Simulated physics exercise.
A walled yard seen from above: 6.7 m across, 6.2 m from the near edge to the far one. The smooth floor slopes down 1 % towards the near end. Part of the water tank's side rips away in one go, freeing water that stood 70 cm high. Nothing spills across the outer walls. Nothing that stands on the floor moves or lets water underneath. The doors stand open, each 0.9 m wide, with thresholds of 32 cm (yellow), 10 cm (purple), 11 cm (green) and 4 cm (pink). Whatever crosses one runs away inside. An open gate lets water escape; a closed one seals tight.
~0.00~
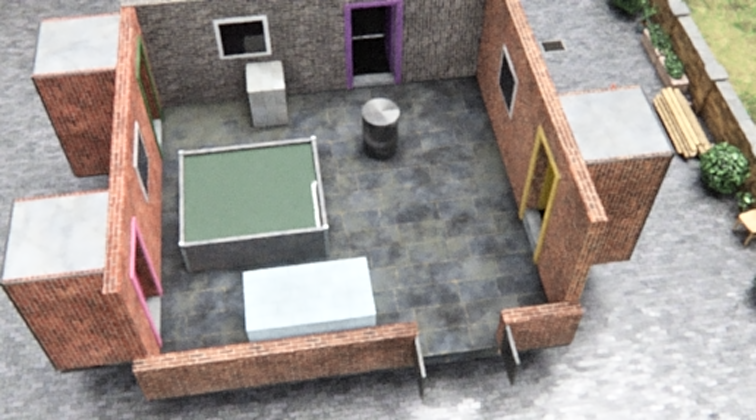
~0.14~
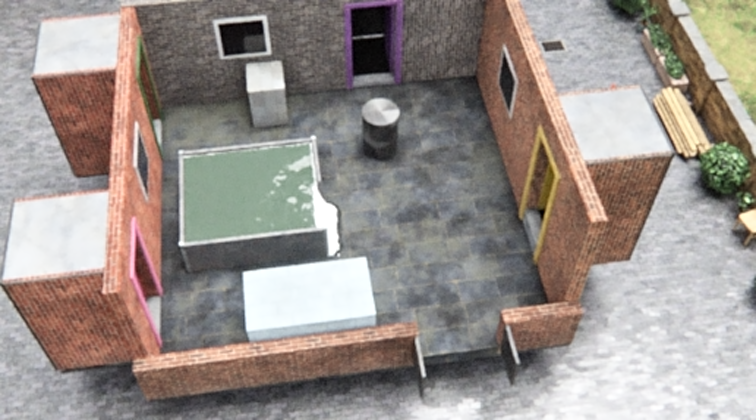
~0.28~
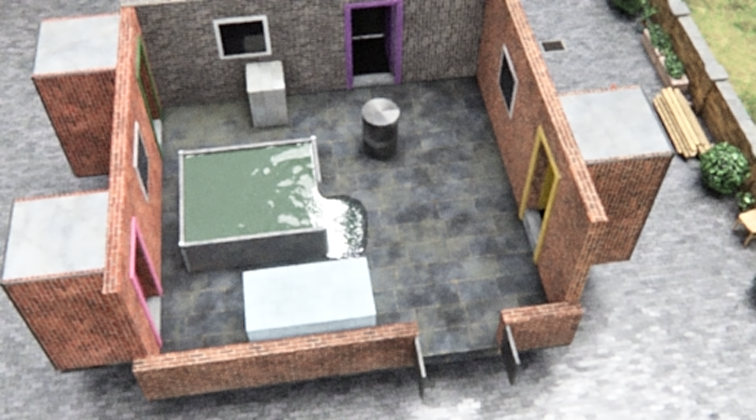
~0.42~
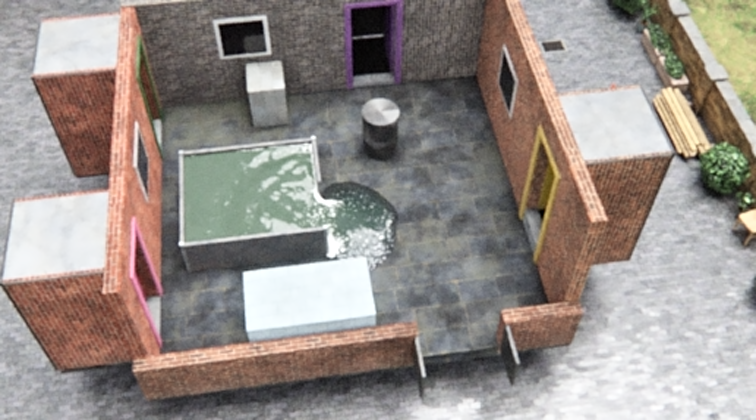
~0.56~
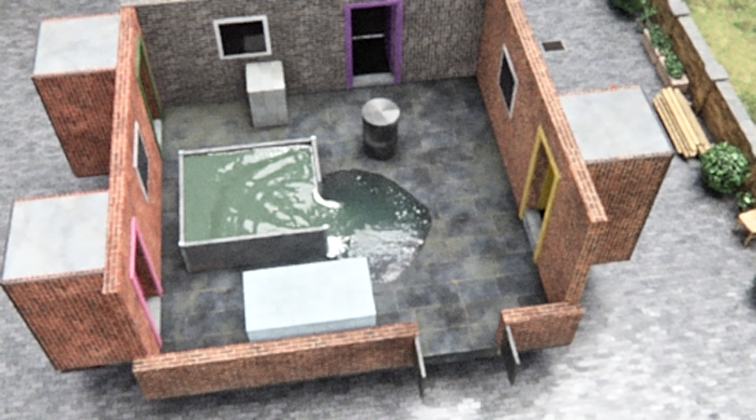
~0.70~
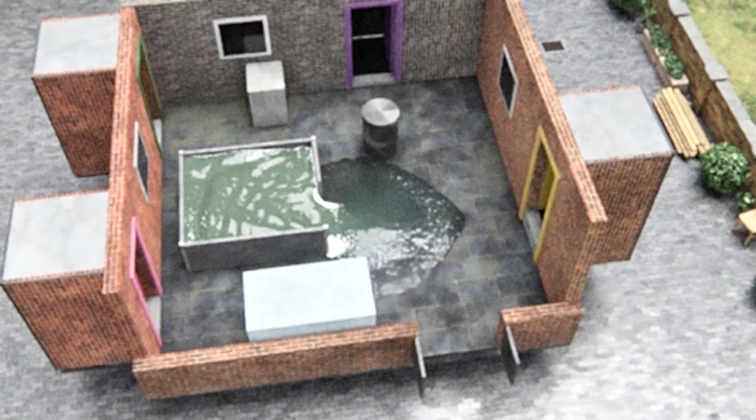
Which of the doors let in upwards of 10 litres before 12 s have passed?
Within that time: At the yellow door it stays under the limit; at the purple door it stays under the limit; at the green door it keeps below the limit; at the pink door it stays under the limit.
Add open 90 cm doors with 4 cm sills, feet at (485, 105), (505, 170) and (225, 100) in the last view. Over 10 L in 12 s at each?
In that order: Over, above, under.
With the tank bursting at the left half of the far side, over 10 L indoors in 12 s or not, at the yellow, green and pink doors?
Then: Yellow below, green past it, pink over.
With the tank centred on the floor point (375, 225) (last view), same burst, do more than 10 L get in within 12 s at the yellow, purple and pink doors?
Then: Yellow past it, purple below, pink over.
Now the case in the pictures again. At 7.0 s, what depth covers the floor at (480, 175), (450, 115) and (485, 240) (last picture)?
In that order: 11, 10 and 15 cm.
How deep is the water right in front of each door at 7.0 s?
In cm: Yellow 14, purple 7, green 0, pink 0.
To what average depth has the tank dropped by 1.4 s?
About 52 cm.
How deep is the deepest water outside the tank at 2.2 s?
Roughly 42 cm.
After 1.4 s water covers 35 % of the floor and is deepest (40 cm) near (331, 239); yellow door 22 cm at the sill, 0 L in, purple door not reached, green door not reached, pink door not reached.
After 2.2 s water covers 45 % of the floor and is deepest (42 cm) near (545, 318); yellow door 30 cm at the sill, 0 L in, purple door not reached, green door not reached, pink door not reached.
After 3.5 s water covers 50 % of the floor and is deepest (28 cm) near (547, 327); yellow door 23 cm at the sill, 0 L in, purple door not reached, green door not reached, pink door not reached.
After 7.0 s water covers 70 % of the floor and is deepest (17 cm) near (534, 282); yellow door 14 cm at the sill, 0 L in, purple door 7 cm at the sill, 0 L in, green door not reached, pink door not reached.
After 12.0 s water covers 95 % of the floor and is deepest (12 cm) near (516, 331); yellow door 10 cm at the sill, 0 L in, purple door 6 cm at the sill, 0 L in, green door 8 cm at the sill, 0 L in, pink door 5 cm at the sill, 0 L in.
